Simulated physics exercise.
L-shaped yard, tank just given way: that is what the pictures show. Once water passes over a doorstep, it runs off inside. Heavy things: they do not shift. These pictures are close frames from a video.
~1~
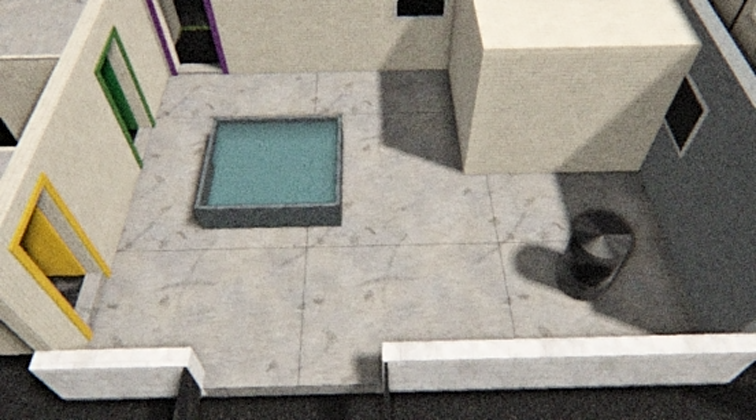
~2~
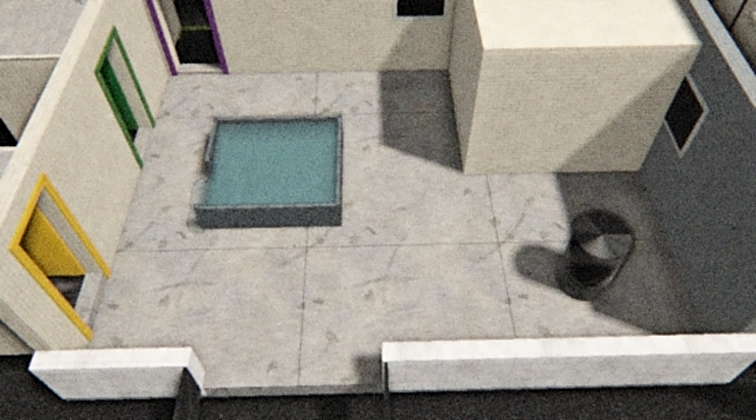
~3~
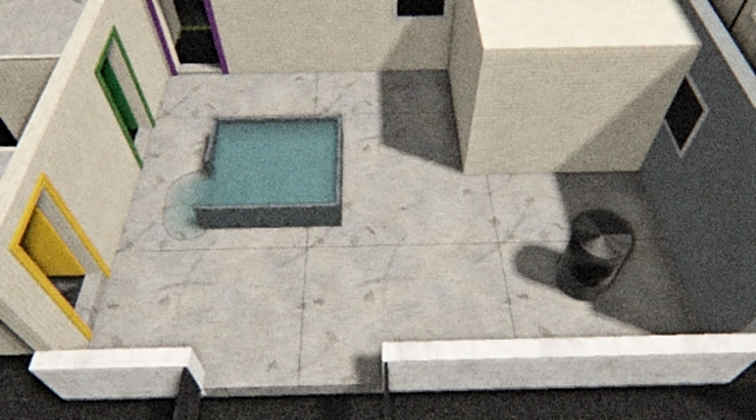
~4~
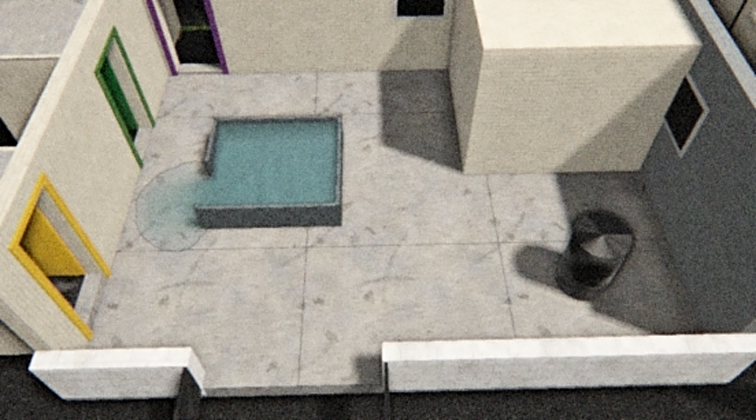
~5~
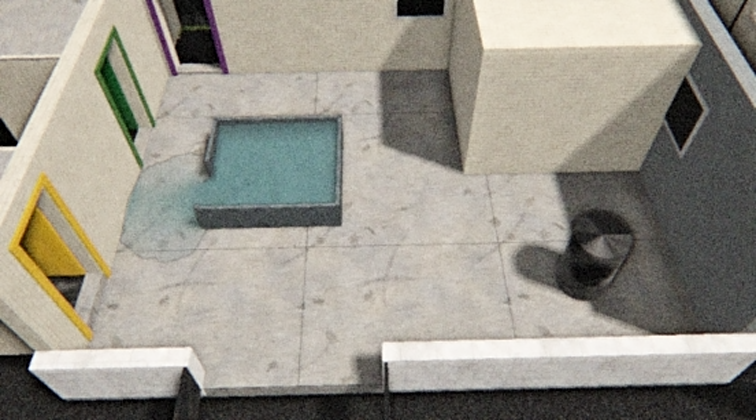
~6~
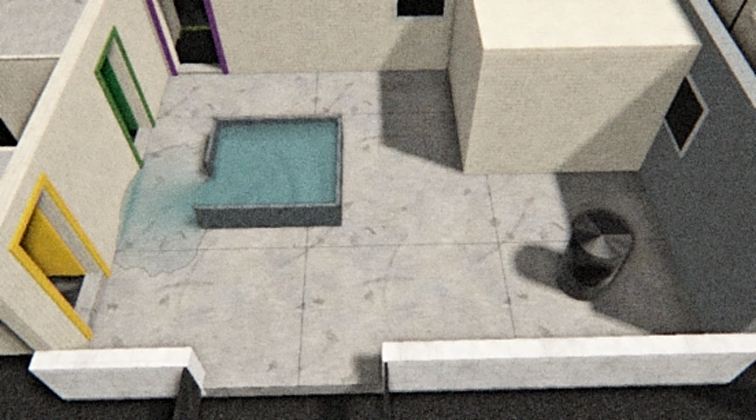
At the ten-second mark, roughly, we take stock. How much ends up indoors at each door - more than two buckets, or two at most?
My prediction: The purple door breaks the limit; the yellow door respects the limit; the green door breaks the limit.
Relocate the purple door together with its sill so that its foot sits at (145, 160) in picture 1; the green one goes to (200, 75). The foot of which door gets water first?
It would be the door marked purple.
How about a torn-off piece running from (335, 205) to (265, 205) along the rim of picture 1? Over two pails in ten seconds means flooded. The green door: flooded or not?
As for the green door, it stays below the mark.
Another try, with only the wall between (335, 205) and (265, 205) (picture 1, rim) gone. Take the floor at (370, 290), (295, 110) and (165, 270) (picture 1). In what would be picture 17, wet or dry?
Respectively: Drenched, parched and parched.
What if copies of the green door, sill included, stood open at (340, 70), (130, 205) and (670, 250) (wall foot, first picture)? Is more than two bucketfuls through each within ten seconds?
Going door by door: The first remains below the limit, the second runs past the limit, the third remains below the limit.
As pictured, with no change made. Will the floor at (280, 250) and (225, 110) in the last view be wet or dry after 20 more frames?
Untouched, then submerged.
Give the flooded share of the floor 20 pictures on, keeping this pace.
My estimate is roughly 30 percent.
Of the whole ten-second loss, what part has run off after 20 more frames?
It works out at roughly 20 per cent.
A moment on, water covers 10 % of the floor; the purple door not reached, the yellow door wet at the sill, nothing in, the green door under two buckets in.
Next, water covers 15 % of the floor; the purple door not reached, the yellow door wet at the sill, nothing in, the green door under two buckets in.
Then, water covers 30 % of the floor; the purple door over two buckets in, the yellow door wet at the sill, nothing in, the green door over two buckets in.
Later, water covers 60 % of the floor; the purple door over two buckets in, the yellow door wet at the sill, nothing in, the green door over two buckets in.
In the end, water covers 90 % of the floor; the purple door over two buckets in, the yellow door wet at the sill, nothing in, the green door over two buckets in.
